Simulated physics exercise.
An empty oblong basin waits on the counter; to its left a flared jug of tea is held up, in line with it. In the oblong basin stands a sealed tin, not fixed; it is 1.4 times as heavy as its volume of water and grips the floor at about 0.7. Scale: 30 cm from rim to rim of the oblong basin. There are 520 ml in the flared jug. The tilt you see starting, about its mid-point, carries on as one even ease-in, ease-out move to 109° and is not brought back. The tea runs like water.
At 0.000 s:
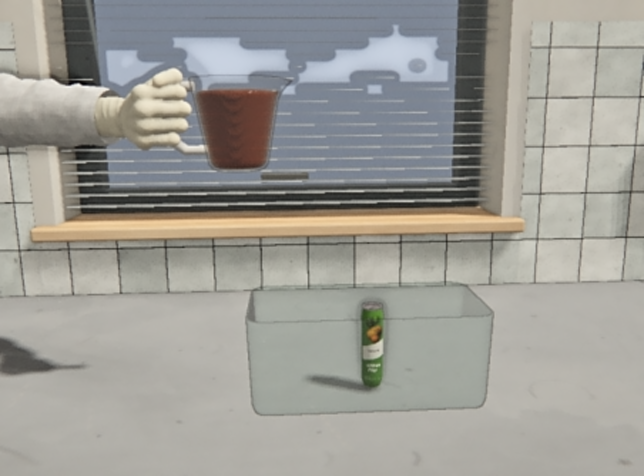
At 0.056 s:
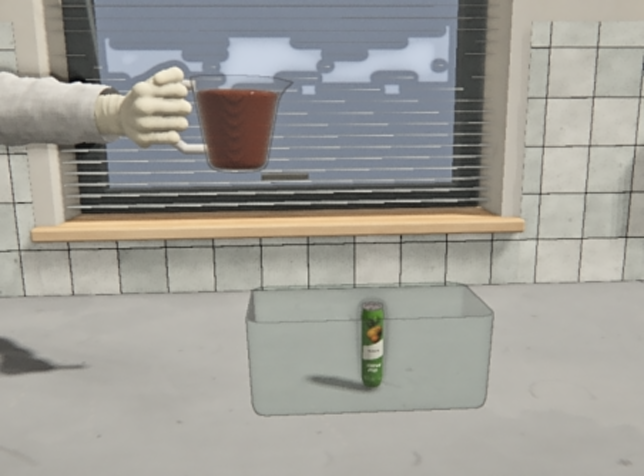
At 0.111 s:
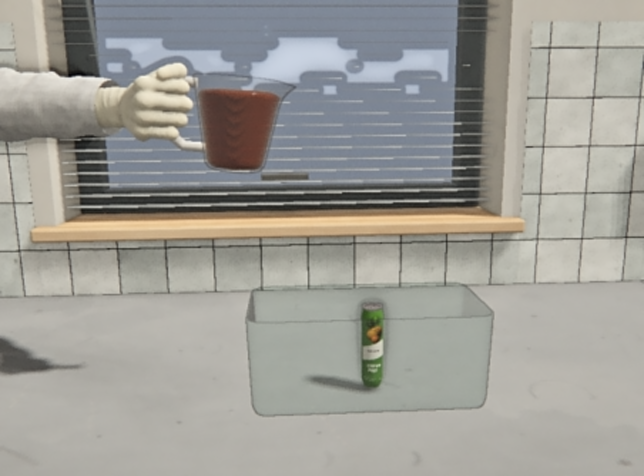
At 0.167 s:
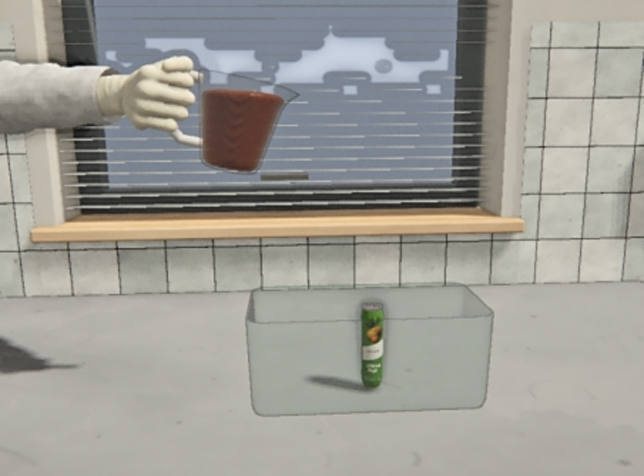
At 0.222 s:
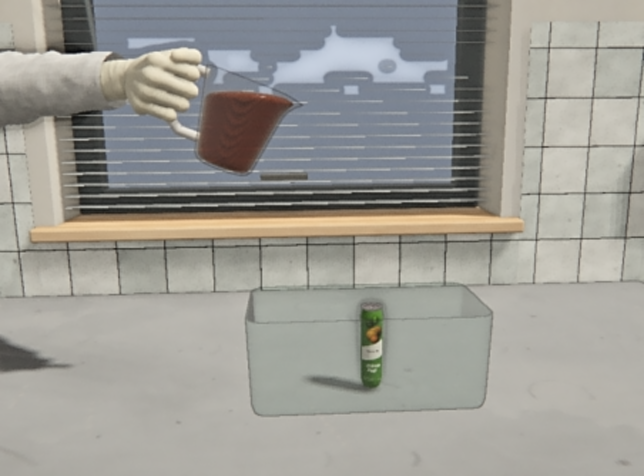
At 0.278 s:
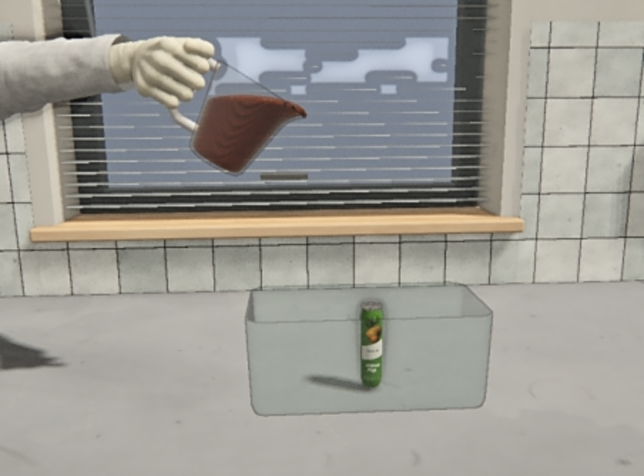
A gloved hand tilting a flared jug of reddish-brown liquid rightward, the liquid reaching its lip, above a clear basin holding a green tin.
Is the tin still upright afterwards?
It goes over.
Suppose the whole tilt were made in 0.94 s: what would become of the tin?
Then it goes over.
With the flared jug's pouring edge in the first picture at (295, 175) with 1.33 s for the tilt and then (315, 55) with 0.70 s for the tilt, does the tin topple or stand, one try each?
First it stays up; then it falls.
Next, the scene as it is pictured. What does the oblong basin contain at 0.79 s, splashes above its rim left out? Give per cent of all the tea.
Near 76 in a hundred.
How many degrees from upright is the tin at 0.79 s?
About 5°.
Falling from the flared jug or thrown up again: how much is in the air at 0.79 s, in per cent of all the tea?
Near 20 in a hundred.
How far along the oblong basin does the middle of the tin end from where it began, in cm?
About 8.0 cm.
Then, 0.57 s in, the tilt is 94° and 44 per cent is still to pour; the tin stands where it began.
Then, 0.79 s in, the tilt is 109° and 4 per cent is still to pour; the tin leans 5°.
Then, 1.01 s in, the tilt is 109° and 0 per cent is still to pour; the tin lies on its side.
Then, 1.26 s in, the tilt is 109° and 0 per cent is still to pour; the tin lies on its side.
Finally, the tin lies on its side.
